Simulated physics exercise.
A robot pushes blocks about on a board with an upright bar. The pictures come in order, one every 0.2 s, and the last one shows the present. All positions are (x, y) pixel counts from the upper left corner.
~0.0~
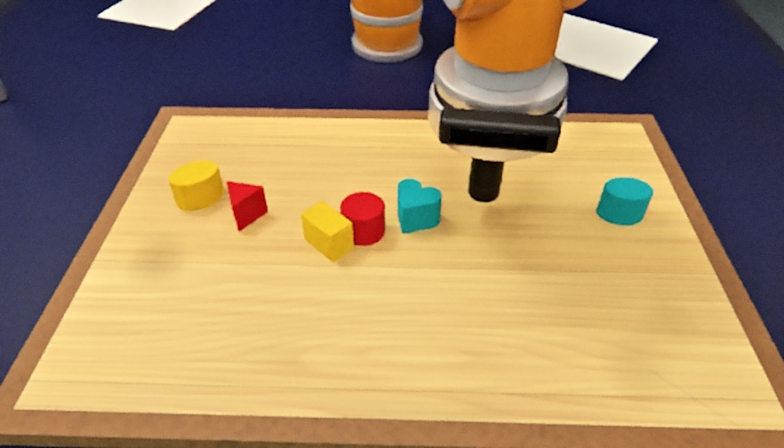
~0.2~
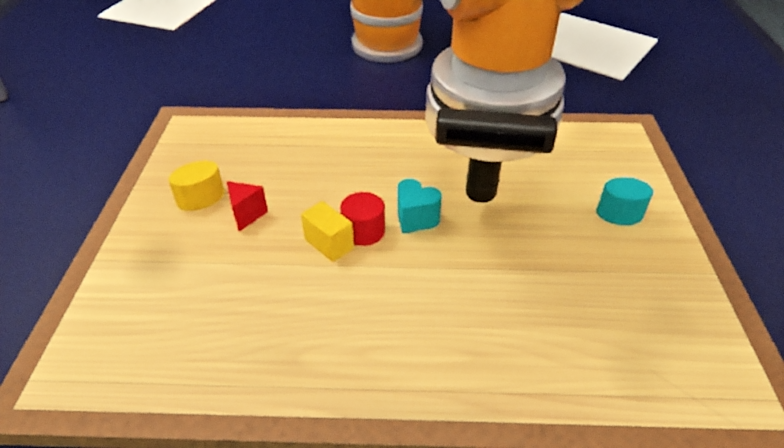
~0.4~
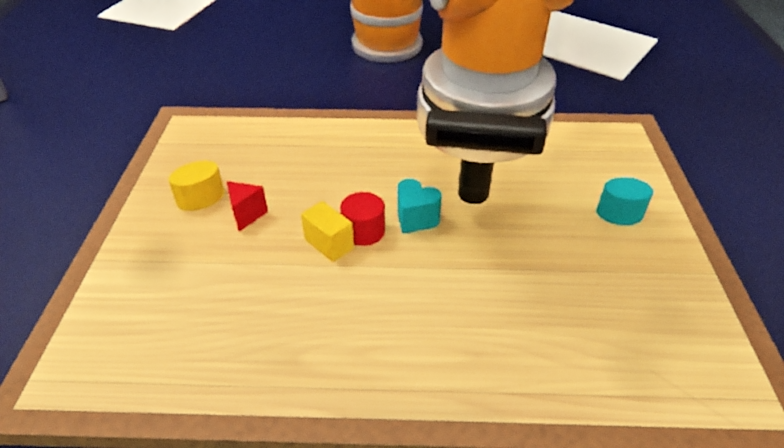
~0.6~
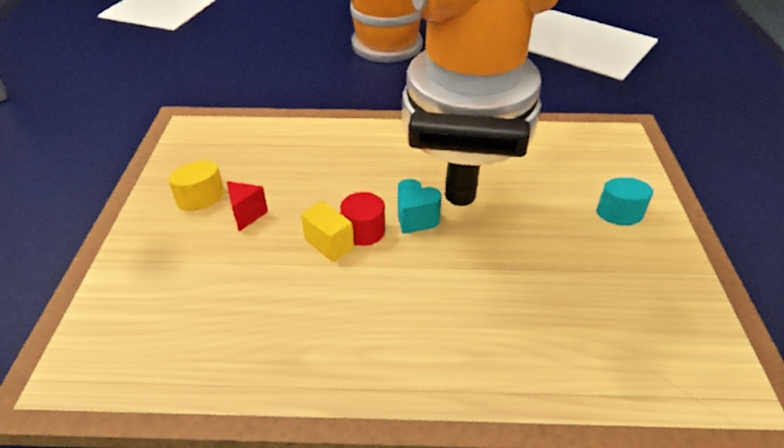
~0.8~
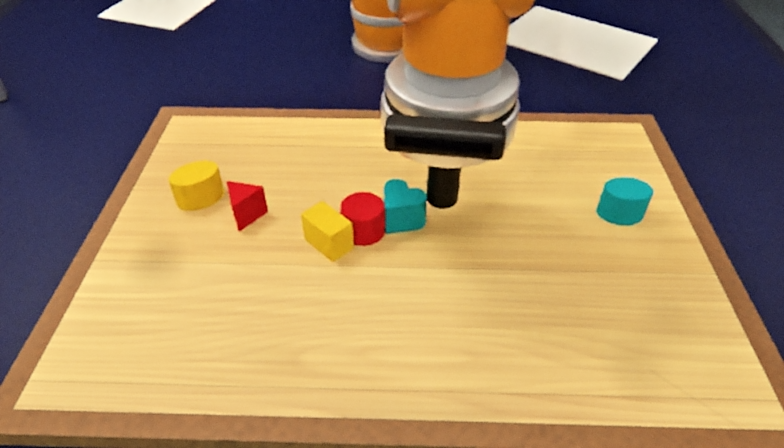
An orange robot arm sliding its black bar left across a wooden board and nudging a turquoise heart toward a red cylinder.
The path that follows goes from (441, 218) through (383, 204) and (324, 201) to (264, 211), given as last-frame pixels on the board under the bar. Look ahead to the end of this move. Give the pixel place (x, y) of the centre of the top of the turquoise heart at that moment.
Expect it around (290, 203).
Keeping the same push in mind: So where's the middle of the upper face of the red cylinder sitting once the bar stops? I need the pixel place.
I'd guess (313, 231).
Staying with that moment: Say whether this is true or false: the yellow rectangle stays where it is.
The statement is incorrect.
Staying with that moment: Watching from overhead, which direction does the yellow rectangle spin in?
If we look at it from overhead, the yellow rectangle pivots clockwise.
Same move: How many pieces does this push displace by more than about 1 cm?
Going by the path, three or more of them shift by more than about 1 cm.
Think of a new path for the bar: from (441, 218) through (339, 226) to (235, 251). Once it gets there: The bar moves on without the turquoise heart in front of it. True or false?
It is false.
On the path given first. One third of the way, bar (383, 185); yellow rectangle (289, 232), turned 20° clockwise; red cylinder (324, 217); turquoise heart (349, 194), turned 55° anticlockwise.
Two thirds of the way, bar (321, 183); yellow rectangle (275, 242), turned 25° clockwise; red cylinder (313, 230); turquoise heart (308, 200).
At the end, bar (260, 192); red three-sided block (221, 195); yellow rectangle (275, 242), turned 25° clockwise; red cylinder (313, 231); turquoise heart (290, 203), turned 175° anticlockwise.
